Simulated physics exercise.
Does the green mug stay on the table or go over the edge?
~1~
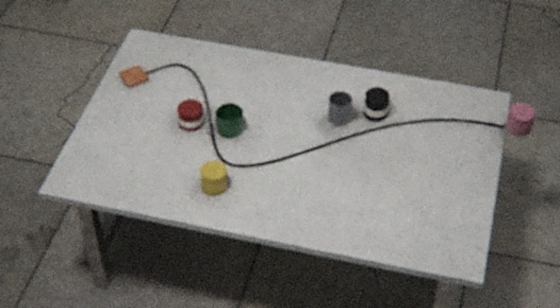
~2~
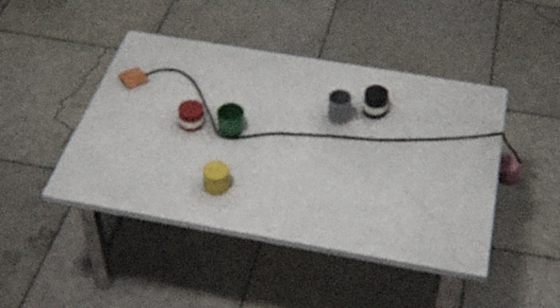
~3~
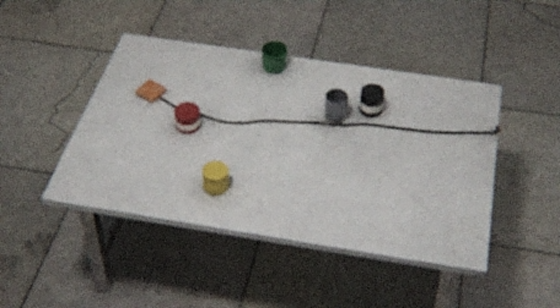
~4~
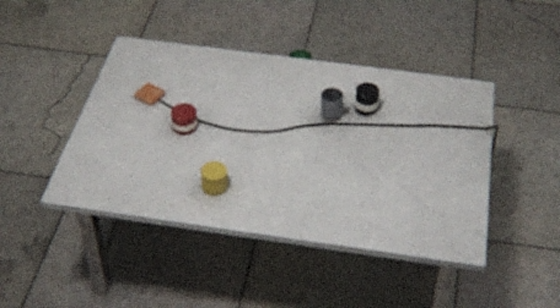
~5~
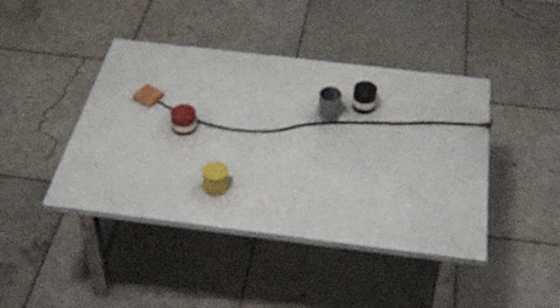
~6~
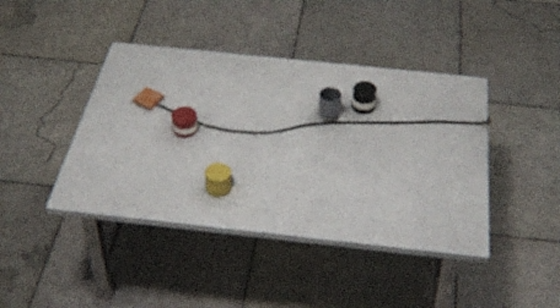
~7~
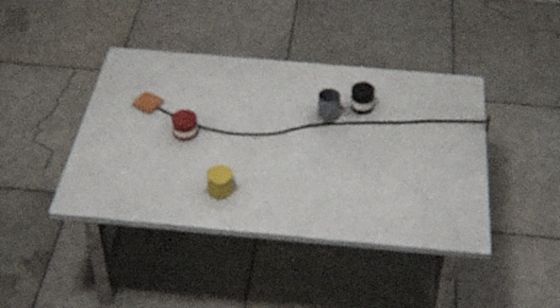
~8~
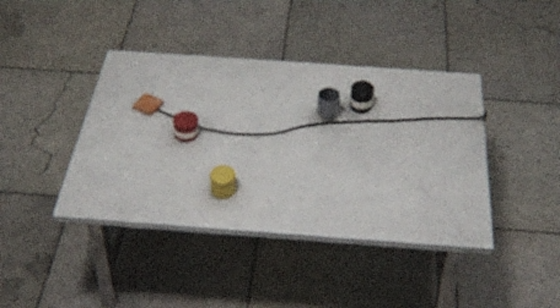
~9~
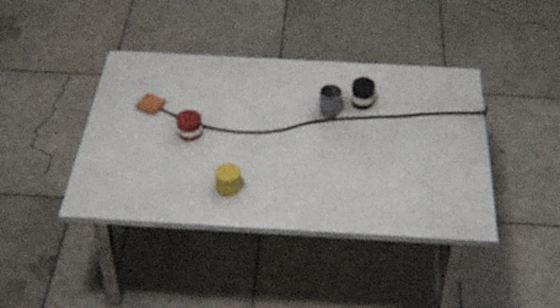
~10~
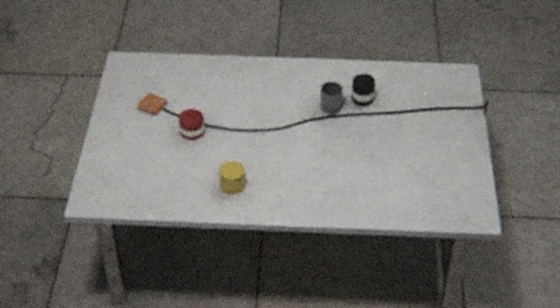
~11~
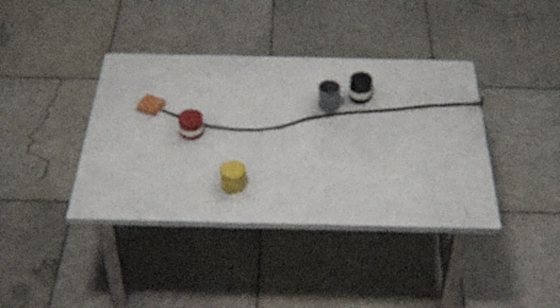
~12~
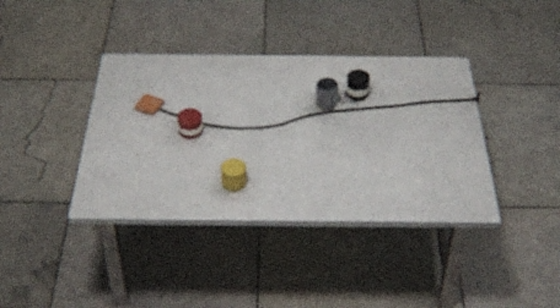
The green mug goes over the edge. It moves to the far side of the table and drops out of sight behind it.
A pink object falls, dragging a cable, and a green mug goes off the far edge.
